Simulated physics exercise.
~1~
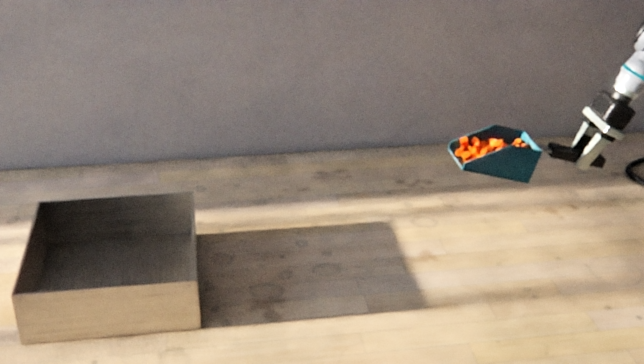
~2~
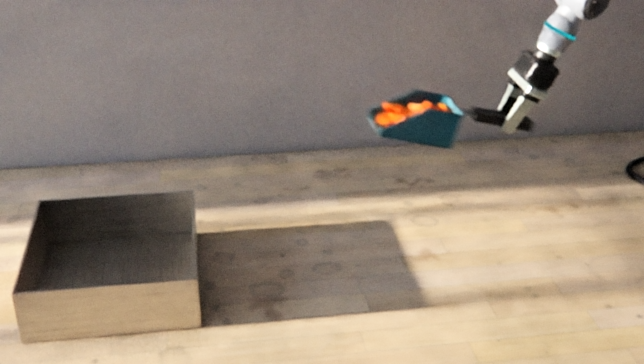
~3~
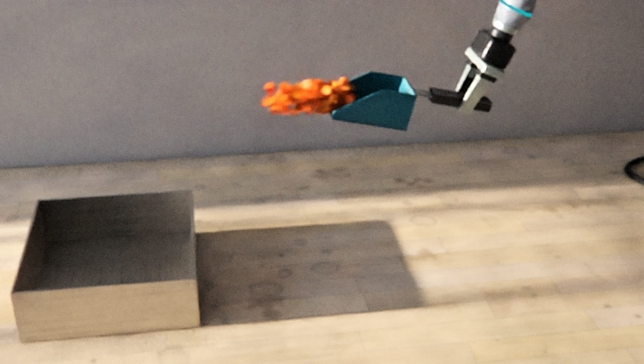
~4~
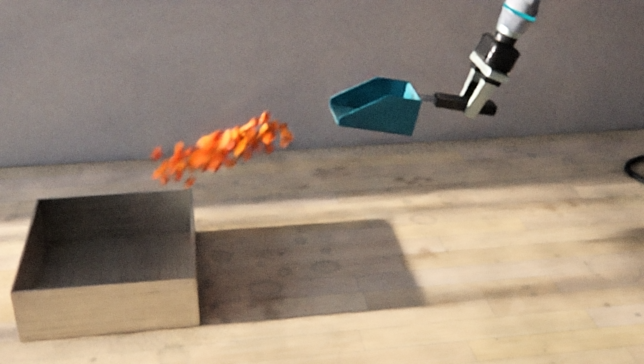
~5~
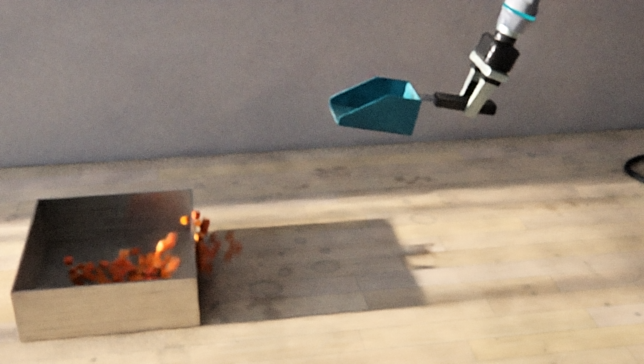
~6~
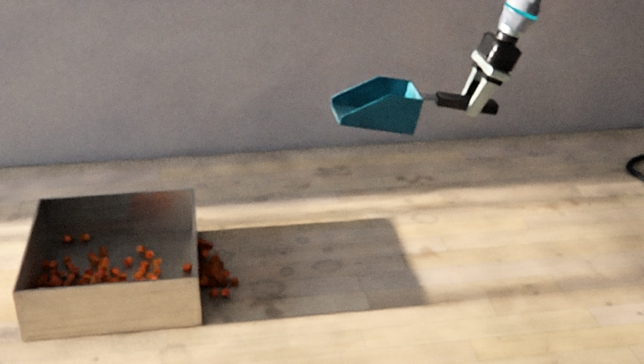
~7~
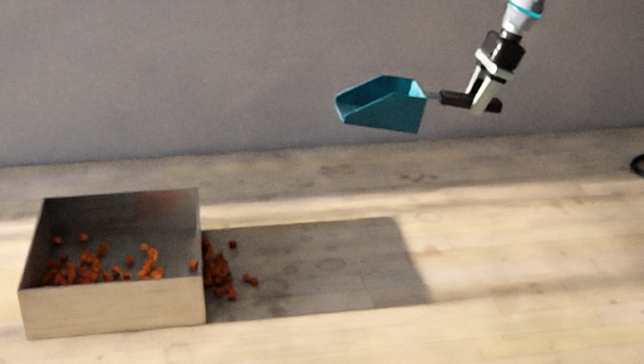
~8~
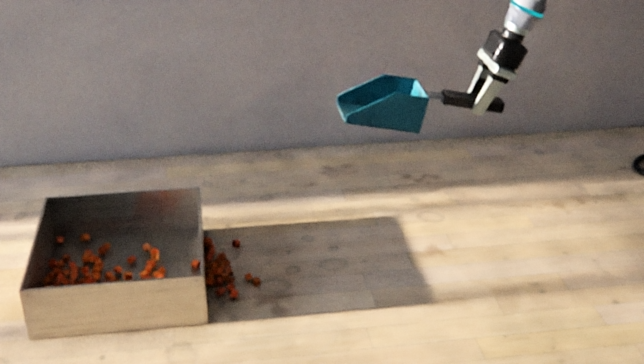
A teal scoop heaped with small orange vegetable dice, held in the fingers of a robot arm, swings left and upward above a wooden table. It tips slightly back and comes to a stop, and the dice shoot out of its open front in a stream. They fly left and down in a loose cluster towards an open, square bin while the empty scoop hangs almost still. Most drop inside the bin, but some fall just past its right edge. The pieces settle, with the larger share scattered in the bin and a small group lying on the shadowed table beside it.
